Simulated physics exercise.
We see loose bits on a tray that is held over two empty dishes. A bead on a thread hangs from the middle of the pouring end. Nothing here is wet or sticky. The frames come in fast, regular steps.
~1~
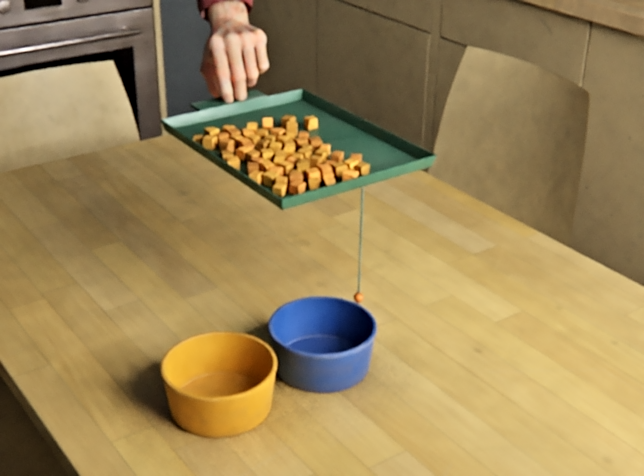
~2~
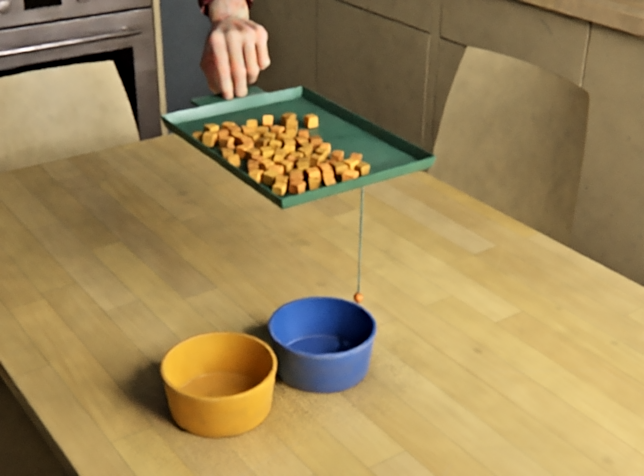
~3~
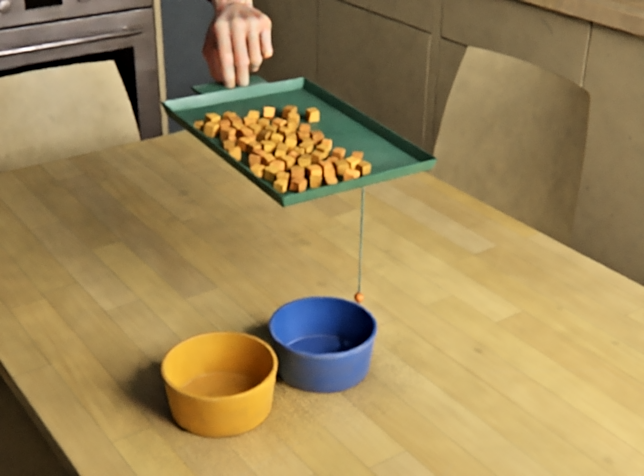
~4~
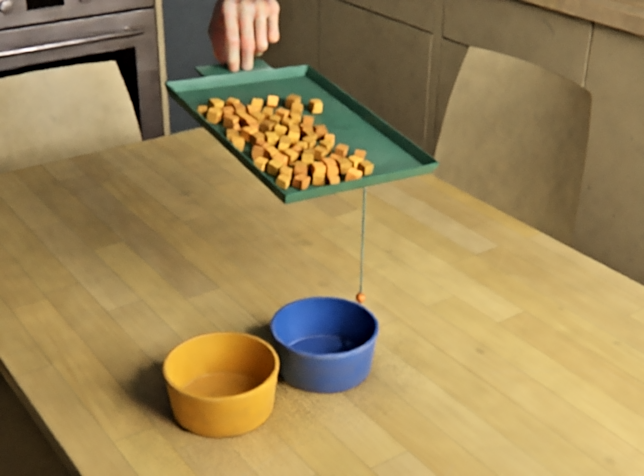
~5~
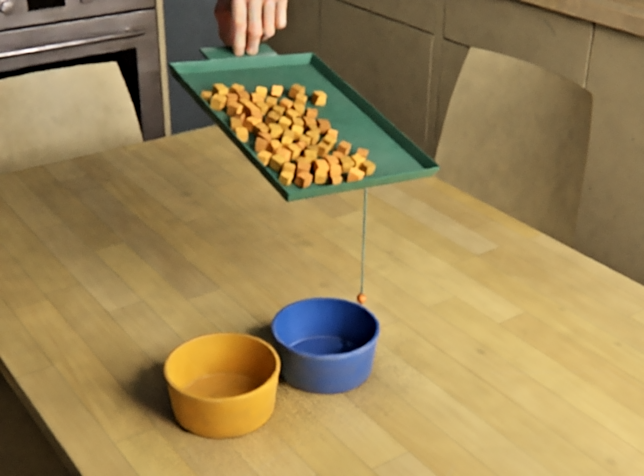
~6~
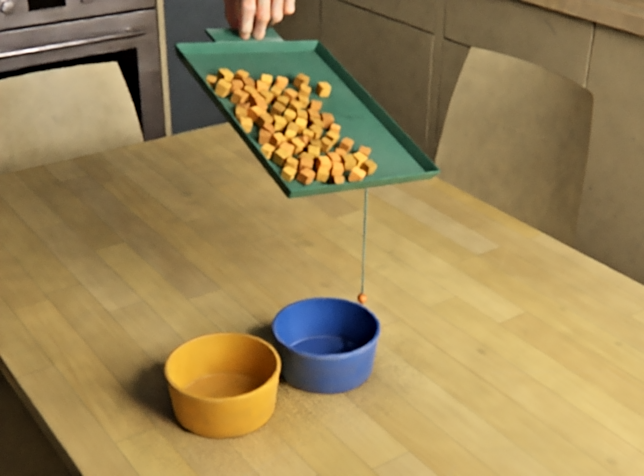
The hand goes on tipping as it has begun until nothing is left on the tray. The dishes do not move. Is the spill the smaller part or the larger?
They take under half between them.
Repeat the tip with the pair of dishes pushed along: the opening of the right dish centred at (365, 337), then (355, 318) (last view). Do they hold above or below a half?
One: Less than half. Two: Below a half.
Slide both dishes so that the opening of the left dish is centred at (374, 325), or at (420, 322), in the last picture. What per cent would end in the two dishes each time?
Near 90 % and 60 %.
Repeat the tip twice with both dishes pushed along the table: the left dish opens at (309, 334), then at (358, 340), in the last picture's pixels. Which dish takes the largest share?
At the first place right, at the second the right-hand dish.
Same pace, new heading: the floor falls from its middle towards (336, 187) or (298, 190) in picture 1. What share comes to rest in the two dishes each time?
The first gives 30 %, the second 70 %.
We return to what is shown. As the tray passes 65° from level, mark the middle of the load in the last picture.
Near (394, 158).
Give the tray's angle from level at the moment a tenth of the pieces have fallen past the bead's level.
Around 75° of tilt.
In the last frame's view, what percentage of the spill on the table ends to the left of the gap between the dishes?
Roughly 0 in a hundred.
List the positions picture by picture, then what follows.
In the first picture, corners of the pouring end at (283, 197) and (431, 155), level; middle of the load at (281, 157), croutons; left dish at (248, 409); right dish at (353, 366); bead on its thread at (358, 298).
In the second picture, corners of the pouring end at (283, 197) and (431, 156), level; middle of the load at (280, 156).
In the third picture, corners of the pouring end at (284, 195) and (432, 158), tipped barely, lowest at the right corner; middle of the load at (282, 150).
In the fourth picture, corners of the pouring end at (287, 192) and (434, 162), tipped a little, lowest at the right corner; middle of the load at (285, 143).
In the fifth picture, corners of the pouring end at (290, 190) and (436, 166), tipped clearly, lowest at the right corner; middle of the load at (288, 137).
In the sixth picture, corners of the pouring end at (293, 188) and (436, 169), tipped clearly, lowest at the right corner; middle of the load at (292, 129); left dish at (252, 410); right dish at (357, 367).
Soon after the last picture, tray tipped steeply; nearly all on the tray; a small part in the air.
A little later, tray tipped past a quarter turn; a small part on the tray; about two thirds outside both; about a quarter in the air.
Later still, tray tipped past a quarter turn; all outside both.
At rest, tray tipped past a quarter turn; none in the left dish; none in the right dish; all outside both.
